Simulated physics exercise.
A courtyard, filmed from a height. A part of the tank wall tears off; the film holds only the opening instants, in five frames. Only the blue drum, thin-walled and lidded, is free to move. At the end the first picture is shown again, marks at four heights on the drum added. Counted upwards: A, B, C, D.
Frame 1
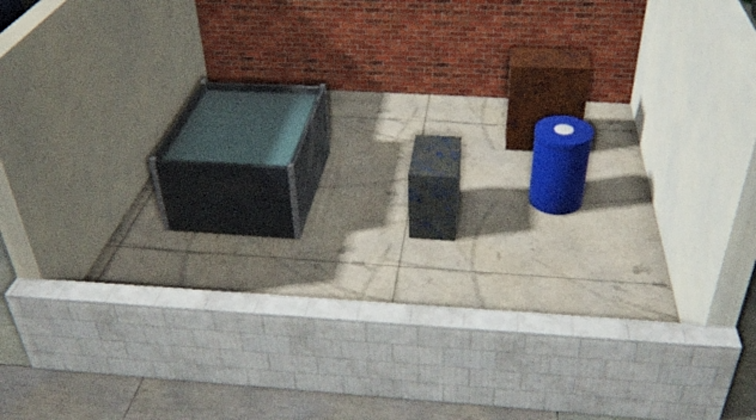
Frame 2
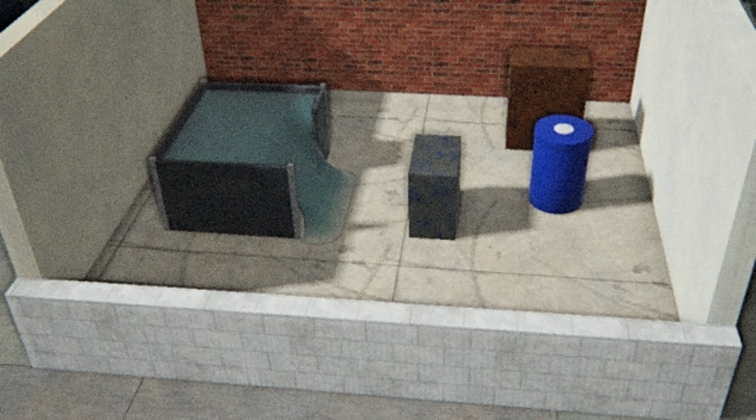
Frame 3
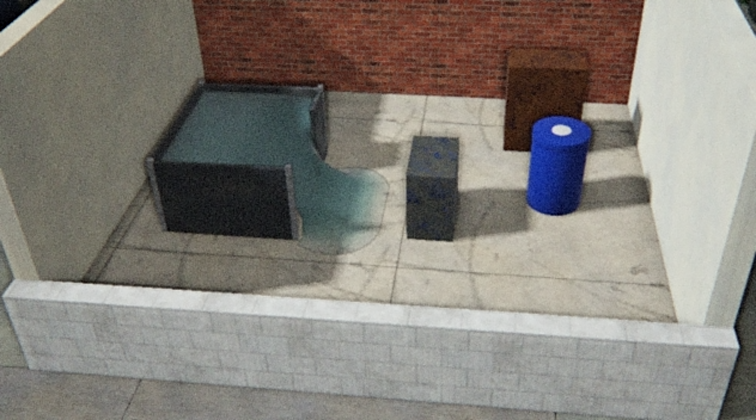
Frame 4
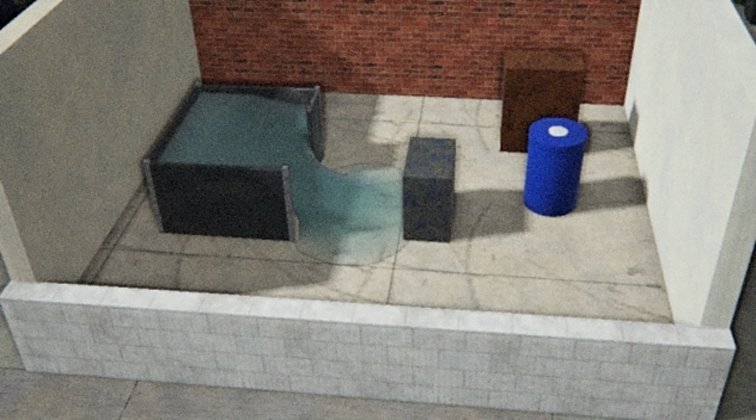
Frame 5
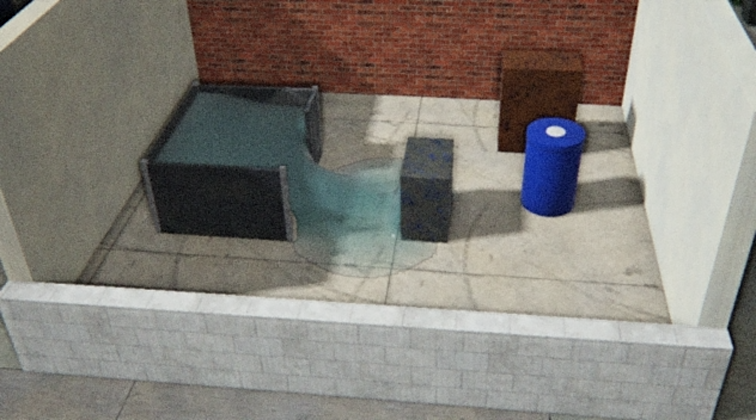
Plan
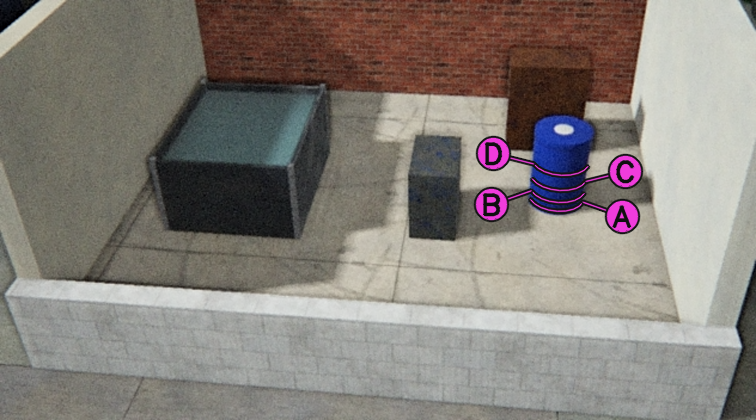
Water pours from the open right side of a dark-walled tank and spreads rightward over the pale floor, reaching the dark grey block, while the camera drifts very slightly. The walled yard, seen from above, has a red brick back wall and a low pale block wall in front. The tank stands left, the block near the middle, and a still blue drum and rusty brown box to the right.
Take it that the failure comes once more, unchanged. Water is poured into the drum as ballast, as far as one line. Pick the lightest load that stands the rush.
Take B.
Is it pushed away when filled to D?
No.
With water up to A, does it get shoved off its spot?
Yes.
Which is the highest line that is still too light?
A.
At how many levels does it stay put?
Three of the four.
On the marked copy, A at (557, 211); B at (558, 202); C at (559, 190); D at (561, 175); from the bottom up A, B, C, D.
With A, it is pushed about twice its own width away.
With B, it does not move.
With C, it does not move.
With D, it does not move.
